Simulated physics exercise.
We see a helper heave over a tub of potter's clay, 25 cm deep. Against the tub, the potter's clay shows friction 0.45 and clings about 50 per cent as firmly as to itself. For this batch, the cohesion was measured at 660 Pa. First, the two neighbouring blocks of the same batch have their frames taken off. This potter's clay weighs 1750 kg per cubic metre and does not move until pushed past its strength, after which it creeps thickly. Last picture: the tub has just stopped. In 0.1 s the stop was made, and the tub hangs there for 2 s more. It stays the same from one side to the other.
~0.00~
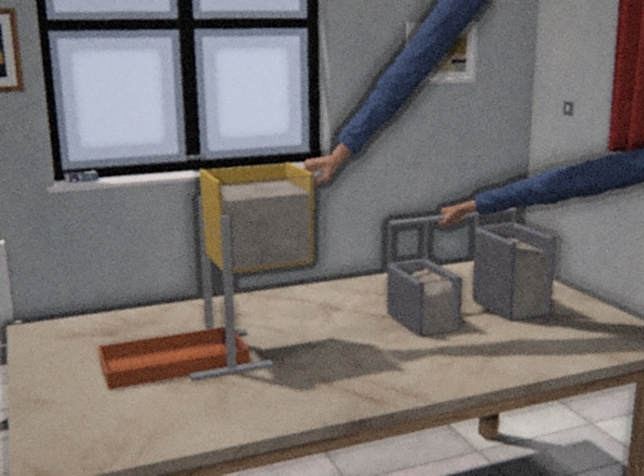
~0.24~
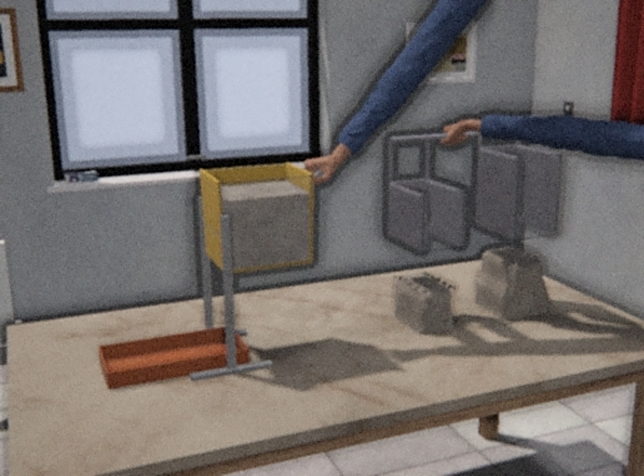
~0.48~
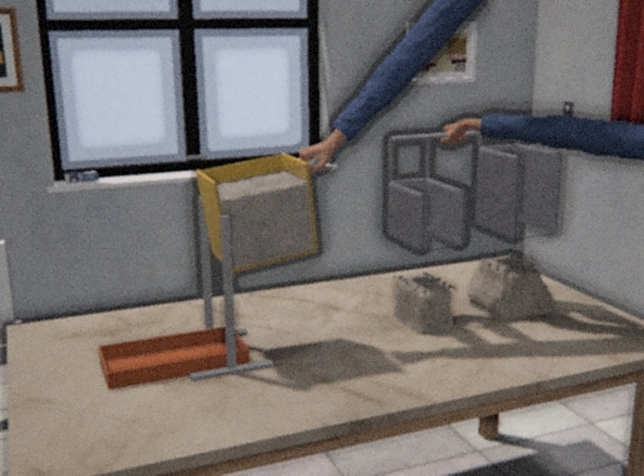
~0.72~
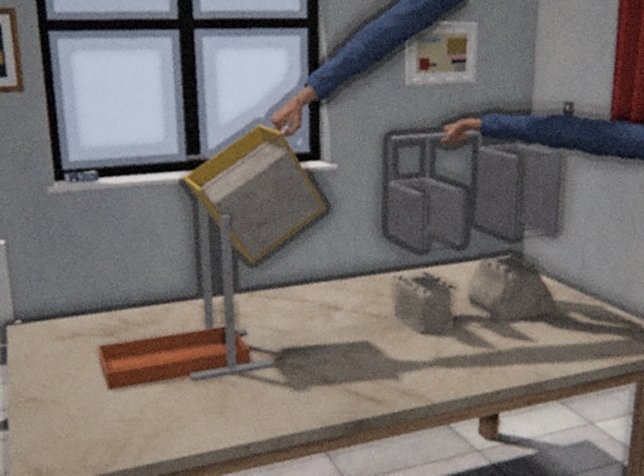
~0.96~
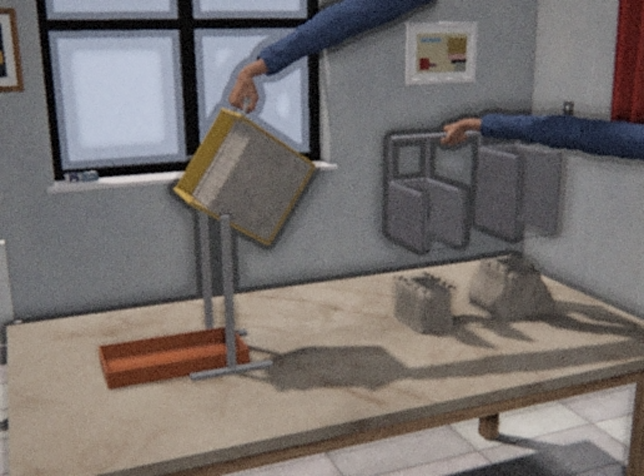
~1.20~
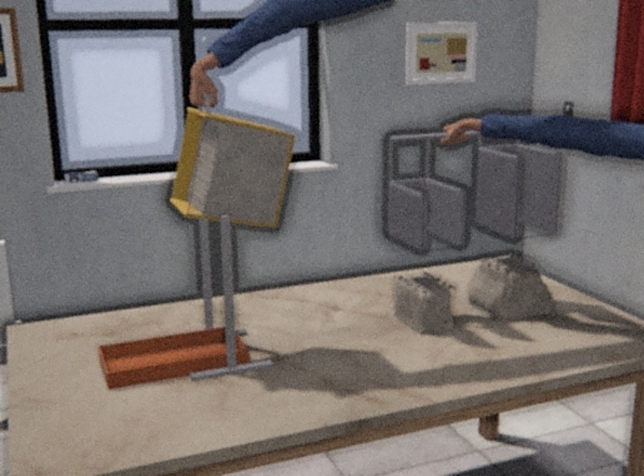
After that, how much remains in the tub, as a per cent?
100 %.
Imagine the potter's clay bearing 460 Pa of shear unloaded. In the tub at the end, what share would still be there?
The share would be near 80 %.
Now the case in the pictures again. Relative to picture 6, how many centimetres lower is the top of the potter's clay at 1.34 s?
Roughly 2 cm.
By 1.34 s, the tub is at 76 degrees and holds 100 %.
By 1.51 s, the tub is at 76 degrees and holds 100 %.
By 1.68 s, the tub is at 76 degrees and holds 100 %.
By 1.85 s, the tub is at 76 degrees and holds 100 %.
By 3.20 s, at the end, the tub is at 76 degrees and holds 100 %.
